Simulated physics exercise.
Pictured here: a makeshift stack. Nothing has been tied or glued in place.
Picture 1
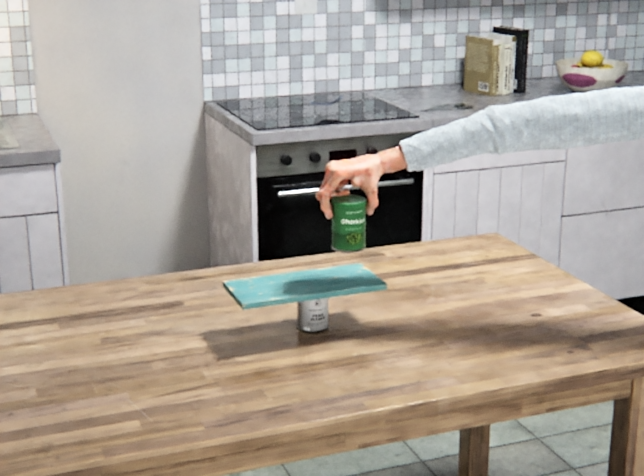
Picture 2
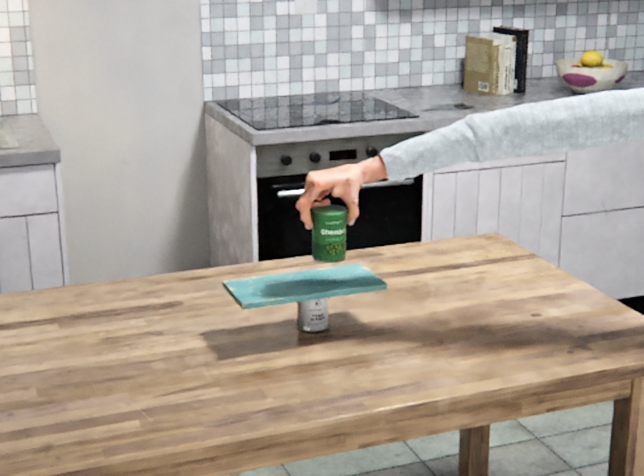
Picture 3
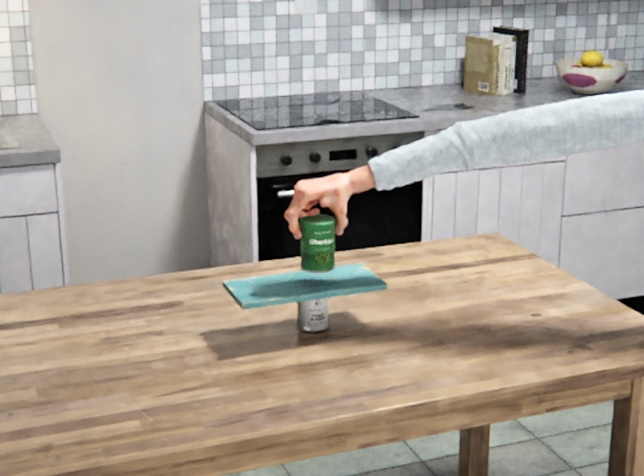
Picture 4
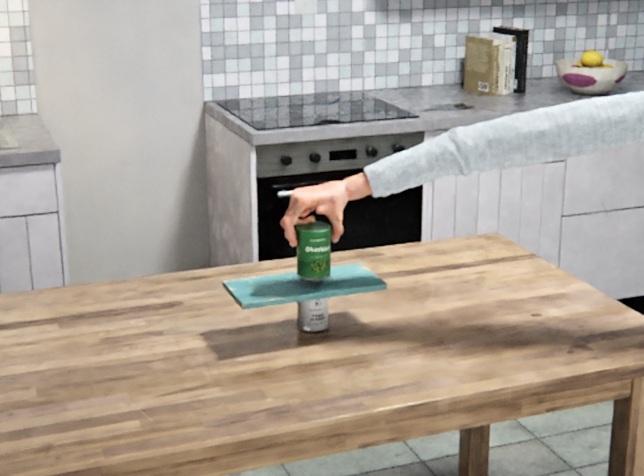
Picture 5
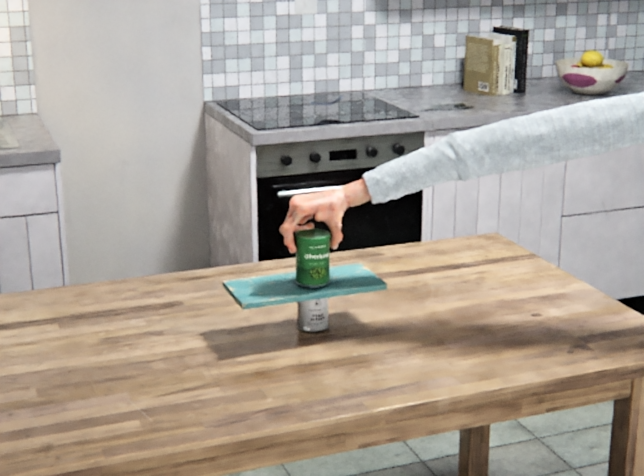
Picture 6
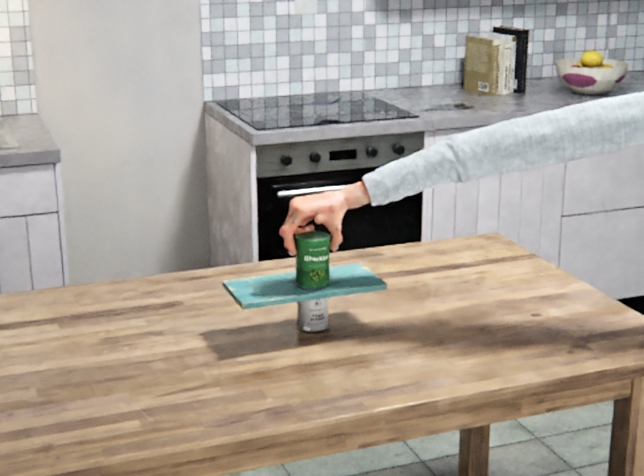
In a kitchen, a hand lowers a green tin onto a teal board atop a white tin.
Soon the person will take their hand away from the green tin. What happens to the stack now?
The stack remains standing.
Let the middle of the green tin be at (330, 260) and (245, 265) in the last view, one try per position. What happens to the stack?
Case A: It survives; case B: It caves in.
Then, 0.40 s later than the last frame, all is still.
Then, 1.00 s later than the last frame, green tin resting near (313, 261).
When it is over, all 3 as before. End places, in pixels of the last picture, green tin near (313, 260). The stack stays up.
